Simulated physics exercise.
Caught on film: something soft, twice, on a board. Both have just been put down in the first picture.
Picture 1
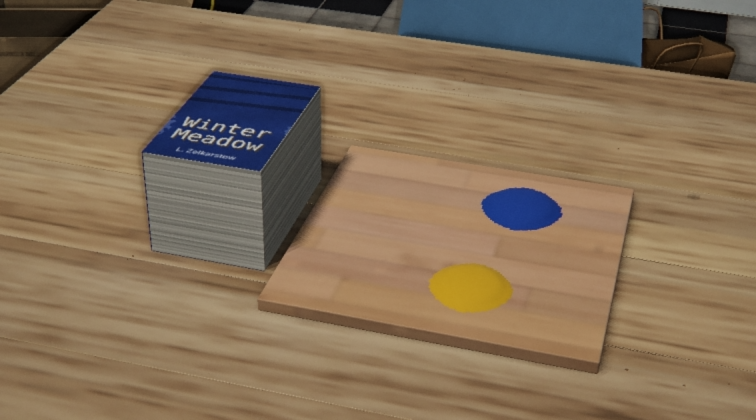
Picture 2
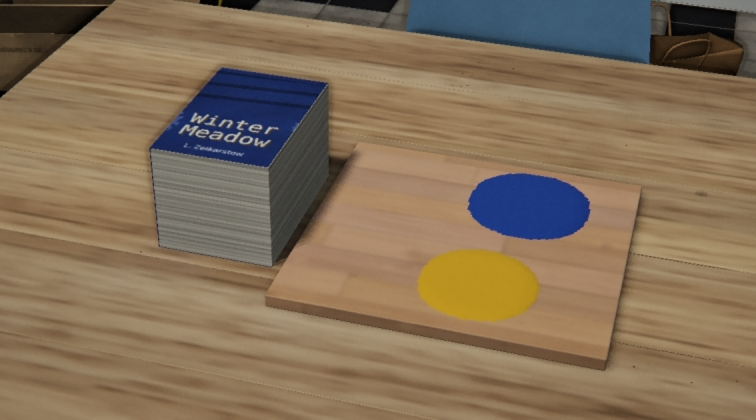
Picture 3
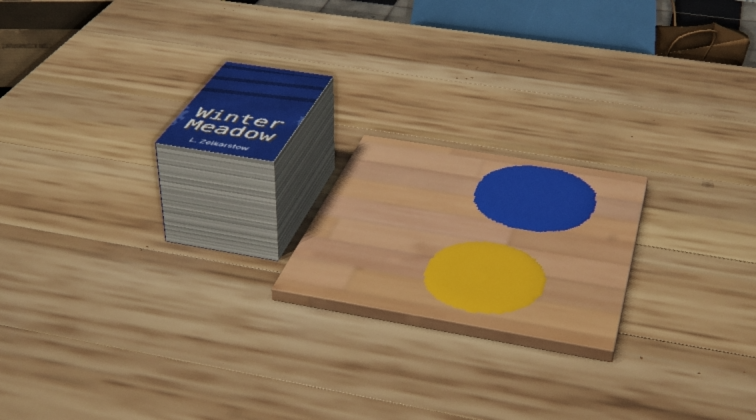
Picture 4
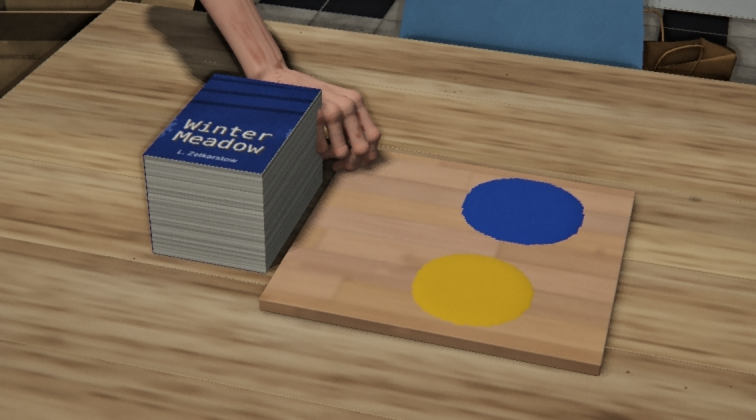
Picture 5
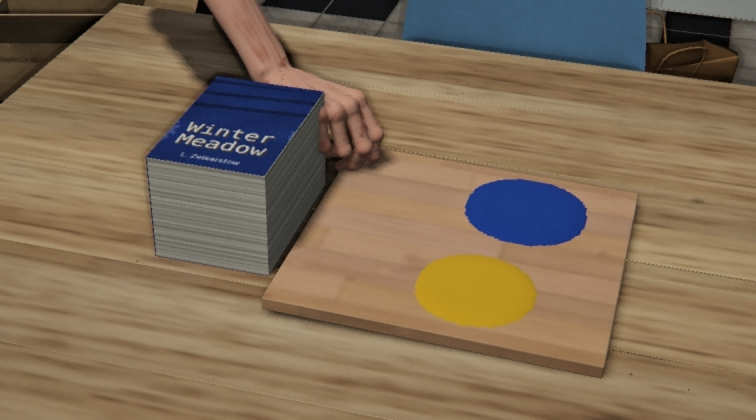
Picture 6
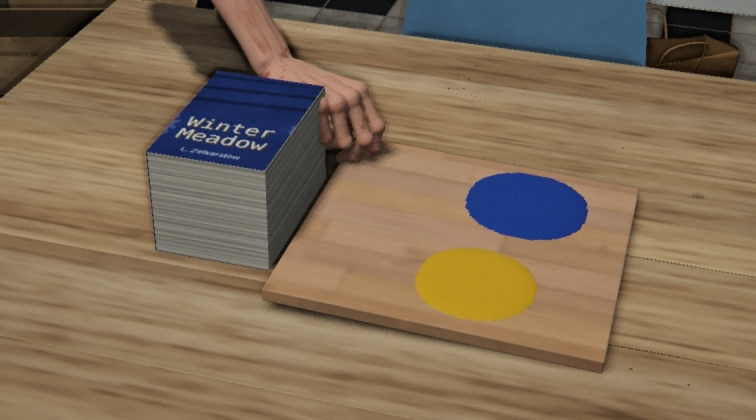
A hand grips the board's far end and lifts it slightly after two dollops spread.
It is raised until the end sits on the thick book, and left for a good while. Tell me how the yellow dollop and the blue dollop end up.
As for the yellow dollop, it runs off the low end; the blue dollop runs off the low end.
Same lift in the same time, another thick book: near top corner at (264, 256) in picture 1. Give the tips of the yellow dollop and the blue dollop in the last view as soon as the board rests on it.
About (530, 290) and (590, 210).
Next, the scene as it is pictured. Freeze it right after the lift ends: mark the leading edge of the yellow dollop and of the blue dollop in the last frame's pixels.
At (608, 305), and at (635, 224).
Shortly, slope about 23°; the yellow dollop has crept down a long way; the blue dollop is dripping off the low end.
Then, the yellow dollop is dripping off the low end; the blue dollop is dripping off the low end.
At the finish, slope about 23°; the yellow dollop is dripping off the low end; the blue dollop is dripping off the low end.
